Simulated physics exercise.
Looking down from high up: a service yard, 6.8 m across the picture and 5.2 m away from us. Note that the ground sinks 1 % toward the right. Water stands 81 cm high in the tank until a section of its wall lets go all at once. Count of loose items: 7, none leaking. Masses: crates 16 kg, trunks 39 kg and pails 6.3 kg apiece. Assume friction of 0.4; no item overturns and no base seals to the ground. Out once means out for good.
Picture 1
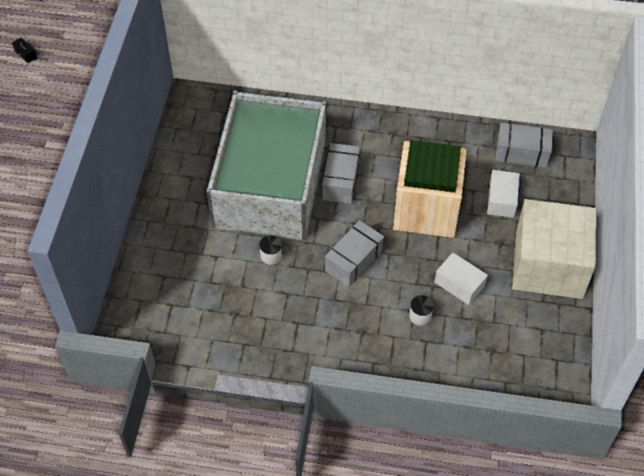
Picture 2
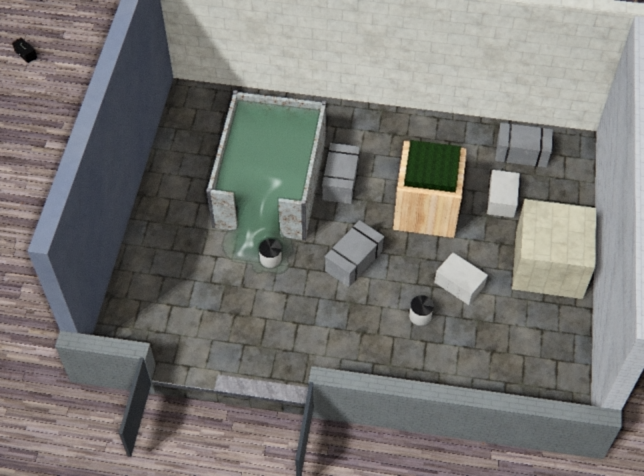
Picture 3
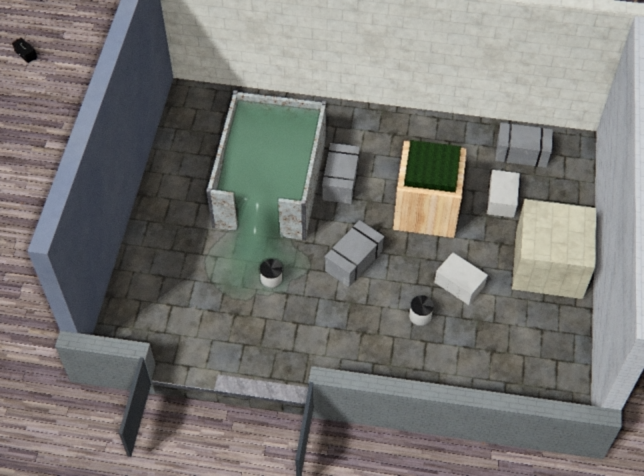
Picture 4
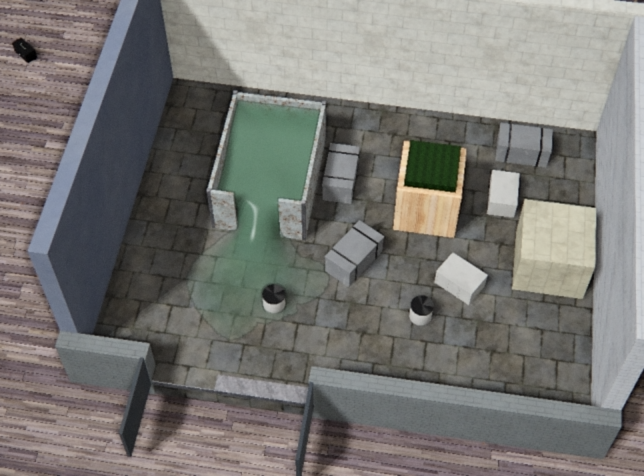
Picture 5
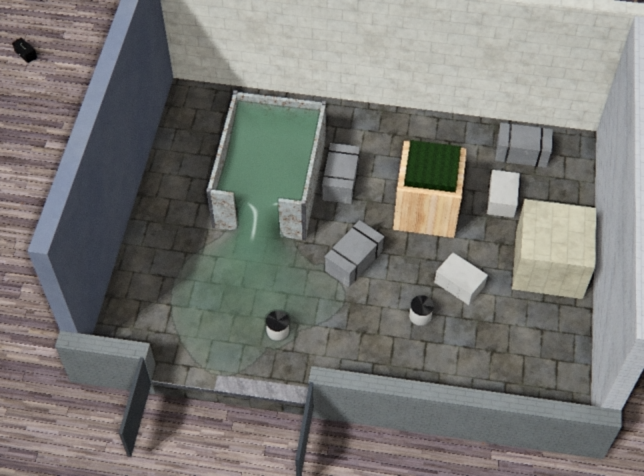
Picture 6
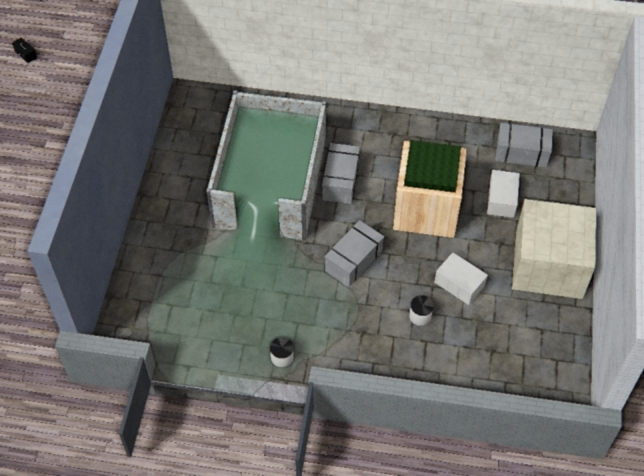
At the start, a walled stone yard holds a full tank of green water, scattered boxes and two small pails. The tank's near wall opens and water pours through the gap. The water spreads across the paving toward the front entrance, while the pail nearest the gap slides steadily toward the entrance and the other objects stay put.
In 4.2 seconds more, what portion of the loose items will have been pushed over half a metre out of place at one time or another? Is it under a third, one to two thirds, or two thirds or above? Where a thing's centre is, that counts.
It is under a third.
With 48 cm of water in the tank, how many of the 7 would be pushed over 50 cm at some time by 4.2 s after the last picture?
Result: 1.
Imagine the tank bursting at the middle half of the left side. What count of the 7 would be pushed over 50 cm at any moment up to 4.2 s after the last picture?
The count would be 0.
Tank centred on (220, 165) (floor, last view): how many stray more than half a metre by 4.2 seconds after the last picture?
In that case the number is 0.
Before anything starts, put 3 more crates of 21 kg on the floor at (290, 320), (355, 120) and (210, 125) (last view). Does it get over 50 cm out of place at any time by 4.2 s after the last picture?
In the order asked: Above the mark; below the mark; below the mark.
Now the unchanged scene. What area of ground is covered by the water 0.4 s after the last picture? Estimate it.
Roughly 10.5 m2.
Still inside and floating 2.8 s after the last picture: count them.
That would be 0 of them.
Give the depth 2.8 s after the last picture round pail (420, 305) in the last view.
1 cm.
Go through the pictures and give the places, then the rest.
In the first frame, a pail at (270, 244), on the bottom; a crate at (462, 273), on the bottom; water covers 2.3 m2; 0 of 7 have shifted.
In the second frame, a pail at (270, 248), on the bottom, 6 cm from its start; a crate at (462, 273), on the bottom; 2.7 m2 under water; 1 of 7 have shifted.
In the third frame, a pail at (271, 268) rests on the ground, 40 cm from its start; a crate at (462, 273), on the bottom; 3.4 m2 under water; 1 of 7 have shifted.
In the fourth frame, a pail at (273, 294), on the bottom, 83 cm from its start; a crate at (462, 273), on the bottom; water covers 4.5 m2; 1 of 7 have shifted.
In the fifth frame, a pail at (277, 321) rests on the ground, 126 cm from its start; a crate at (462, 273), on the bottom; 5.9 m2 under water; 1 of 7 have shifted.
In the sixth frame, a pail at (282, 347) rests on the ground, 167 cm from its start; a crate at (462, 273) rests on the ground; water covers 7.7 m2; 1 of 7 have shifted.
Then, 0.4 s after the last picture 1 of 7 are over 50 cm from their spots; 0 afloat.
Then, 1.5 s after the last picture 1 of 7 are over 50 cm from their spots; 0 afloat.
Then, 2.8 s after the last picture 1 of 7 are over 50 cm from their spots; 0 afloat.
Then, 4.2 s after the last picture 1 of 7 are over 50 cm from their spots, and 1 have been at some point; 0 afloat.
